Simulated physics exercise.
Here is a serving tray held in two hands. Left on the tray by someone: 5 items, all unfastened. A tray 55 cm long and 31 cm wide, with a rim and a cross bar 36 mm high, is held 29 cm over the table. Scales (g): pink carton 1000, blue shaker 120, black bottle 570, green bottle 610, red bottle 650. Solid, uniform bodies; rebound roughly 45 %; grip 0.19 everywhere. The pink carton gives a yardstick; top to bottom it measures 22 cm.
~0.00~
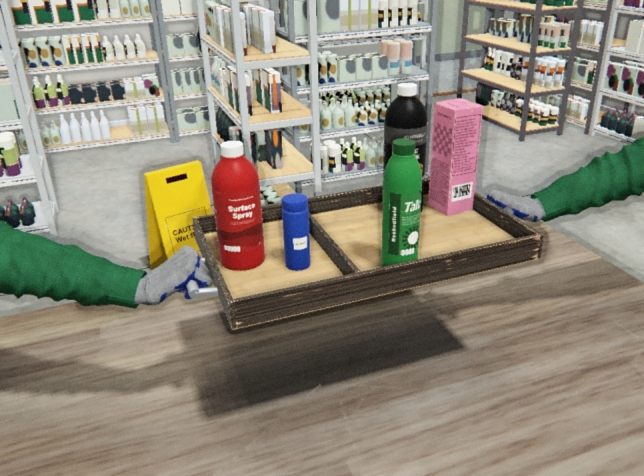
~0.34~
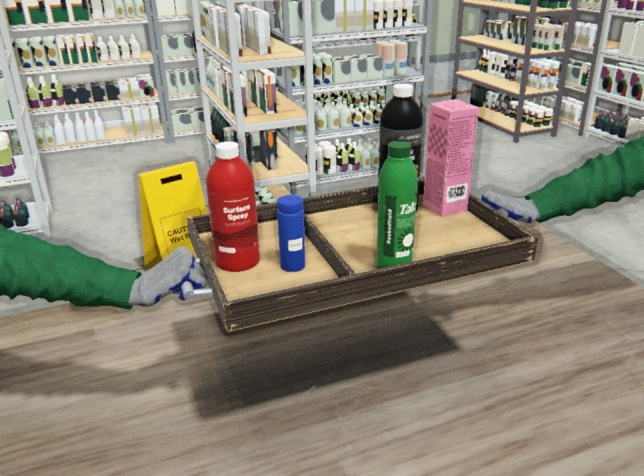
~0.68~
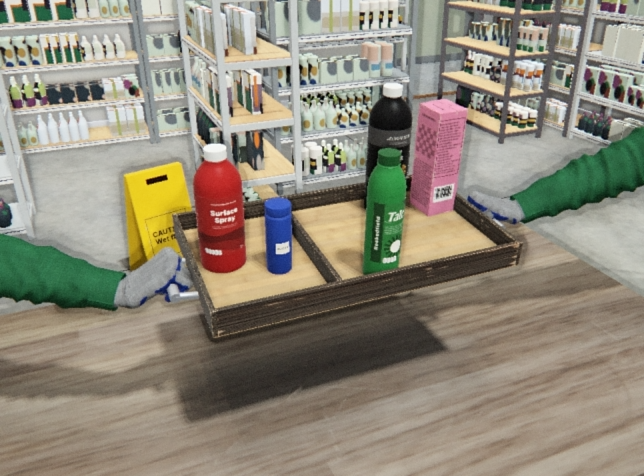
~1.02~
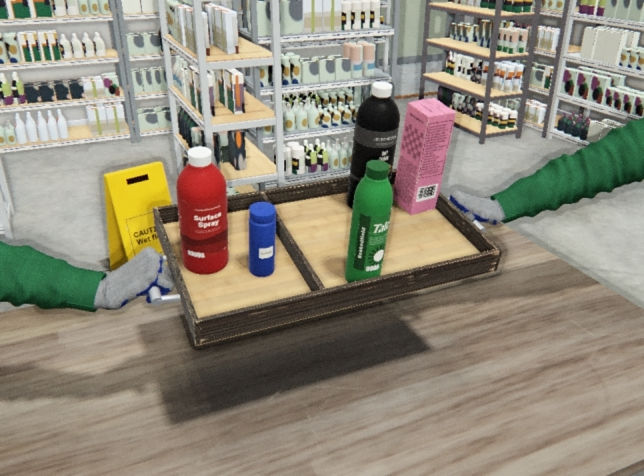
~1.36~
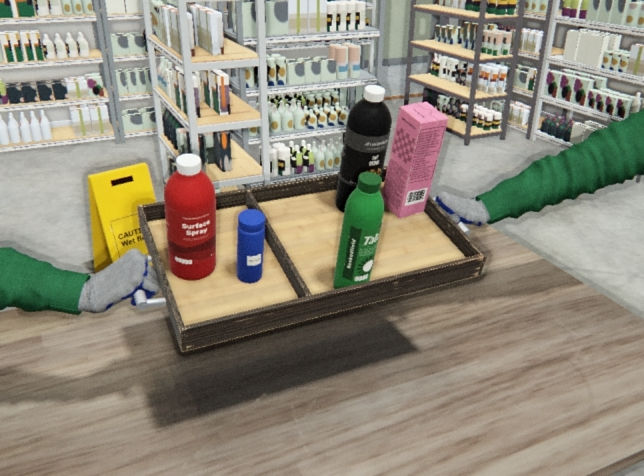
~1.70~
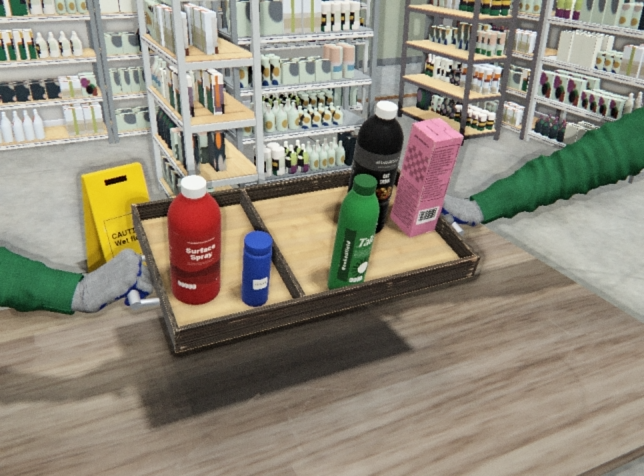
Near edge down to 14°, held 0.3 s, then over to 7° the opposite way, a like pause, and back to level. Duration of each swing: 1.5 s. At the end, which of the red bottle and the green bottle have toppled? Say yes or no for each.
Red bottle: No; green bottle: No.
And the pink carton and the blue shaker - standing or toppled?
Well, the pink carton tumbles down, and the blue shaker holds steady.
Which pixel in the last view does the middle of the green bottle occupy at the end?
Roughly at pixel (348, 213).
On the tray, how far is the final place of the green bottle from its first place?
Some 1 cm.
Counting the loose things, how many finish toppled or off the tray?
So, 2 in all.
By 2.40 s, tray at 9°, near edge down; pink carton and black bottle now off the tray; red bottle 13 cm from its spot near (205, 257); blue shaker 10 cm from its spot.
By 2.80 s, tray level; red bottle 13 cm from its spot near (201, 241); blue shaker 10 cm from its spot.
When it is over (5.6 s), off the tray and tipped over, pink carton and black bottle; not toppled but over 5 cm from the start, blue shaker and red bottle; green bottle within 5 cm of the start. End places, in pixels of the last picture, red bottle near (200, 240), green bottle near (348, 213).
